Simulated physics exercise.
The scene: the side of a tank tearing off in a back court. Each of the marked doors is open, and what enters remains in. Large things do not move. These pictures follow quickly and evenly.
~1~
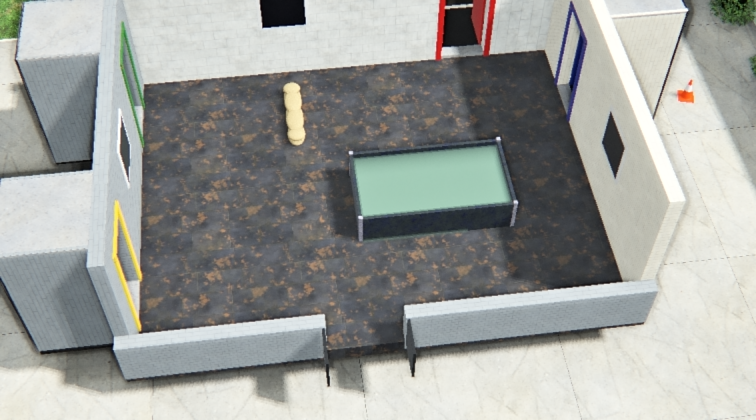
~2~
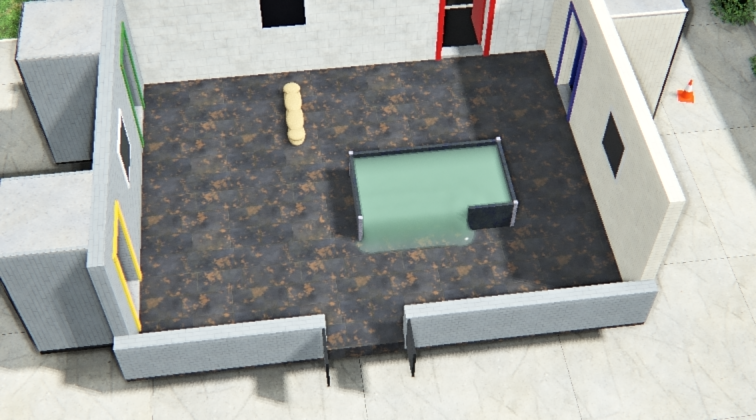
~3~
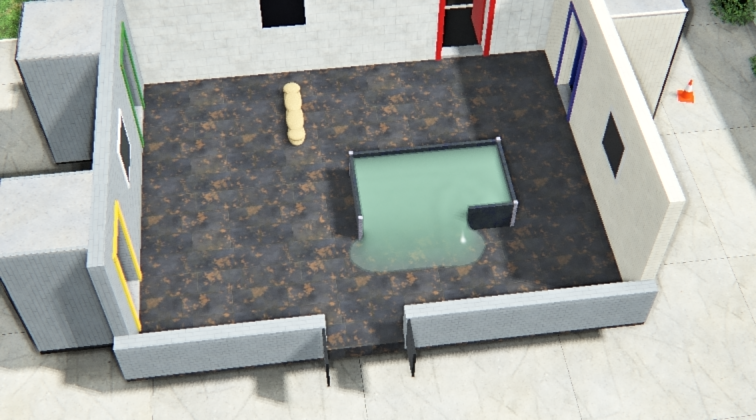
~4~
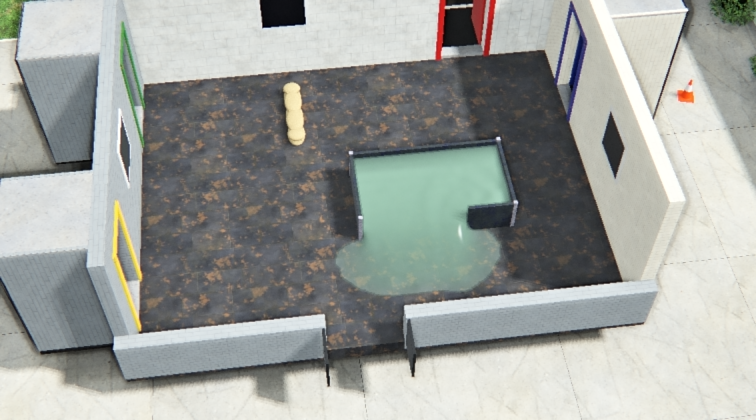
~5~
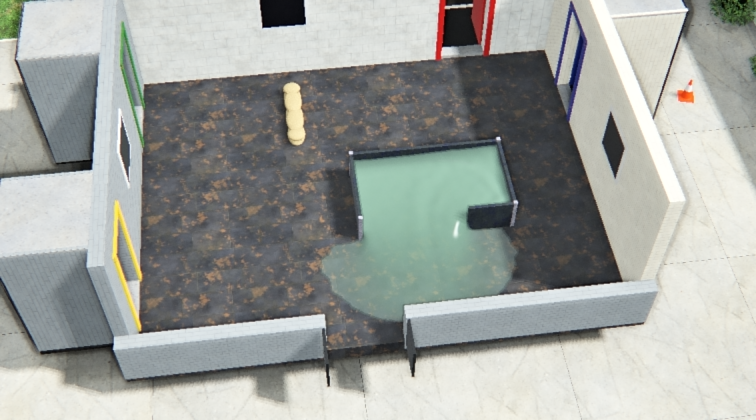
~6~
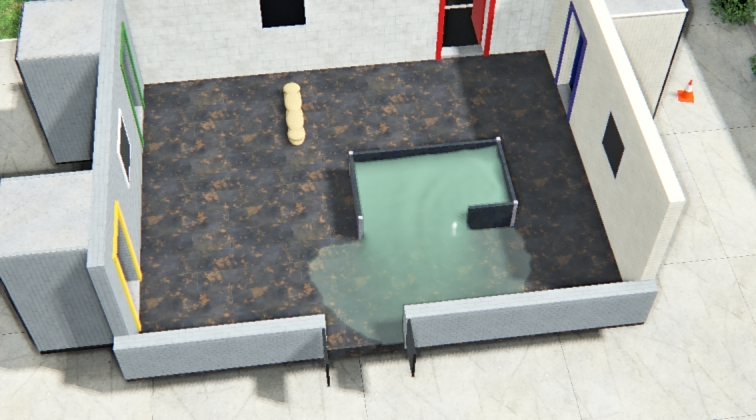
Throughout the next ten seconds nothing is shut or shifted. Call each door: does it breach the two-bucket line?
Calls: The green door does not breach it; the red door does not breach it; the blue door does not breach it; the yellow door breaches it.
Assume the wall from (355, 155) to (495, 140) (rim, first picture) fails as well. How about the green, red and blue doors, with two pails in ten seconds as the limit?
Door by door: Green remains below the line; red crosses the line; blue crosses the line.
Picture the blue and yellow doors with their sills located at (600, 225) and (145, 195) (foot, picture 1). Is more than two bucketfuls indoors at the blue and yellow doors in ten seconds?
Well, the blue door beats the threshold, but the yellow door misses the threshold.
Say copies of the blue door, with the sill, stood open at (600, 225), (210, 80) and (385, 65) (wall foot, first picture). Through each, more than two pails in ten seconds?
Log: Door one is above the limit; door two is below the limit; door three is below the limit.
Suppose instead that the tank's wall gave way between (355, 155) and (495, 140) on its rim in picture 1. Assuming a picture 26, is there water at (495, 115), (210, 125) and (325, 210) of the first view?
The first point is soaked, the second soaked, the third spared.
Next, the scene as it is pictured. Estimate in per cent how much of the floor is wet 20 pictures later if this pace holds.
I'd say 35 per cent.
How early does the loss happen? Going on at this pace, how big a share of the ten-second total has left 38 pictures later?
I'd say about 90 per cent.
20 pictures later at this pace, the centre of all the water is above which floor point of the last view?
I reckon somewhere around (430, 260).
A moment on, water covers 15 % of the floor; the green door not reached, the red door not reached, the blue door not reached, the yellow door not reached.
Next, water covers 20 % of the floor; the green door not reached, the red door not reached, the blue door not reached, the yellow door not reached.
Then, water covers 35 % of the floor; the green door not reached, the red door not reached, the blue door not reached, the yellow door wet at the sill, nothing in.
Later, water covers 55 % of the floor; the green door not reached, the red door wet at the sill, nothing in, the blue door wet at the sill, nothing in, the yellow door over two buckets in.
In the end, water covers 80 % of the floor; the green door wet at the sill, nothing in, the red door wet at the sill, nothing in, the blue door wet at the sill, nothing in, the yellow door over two buckets in.
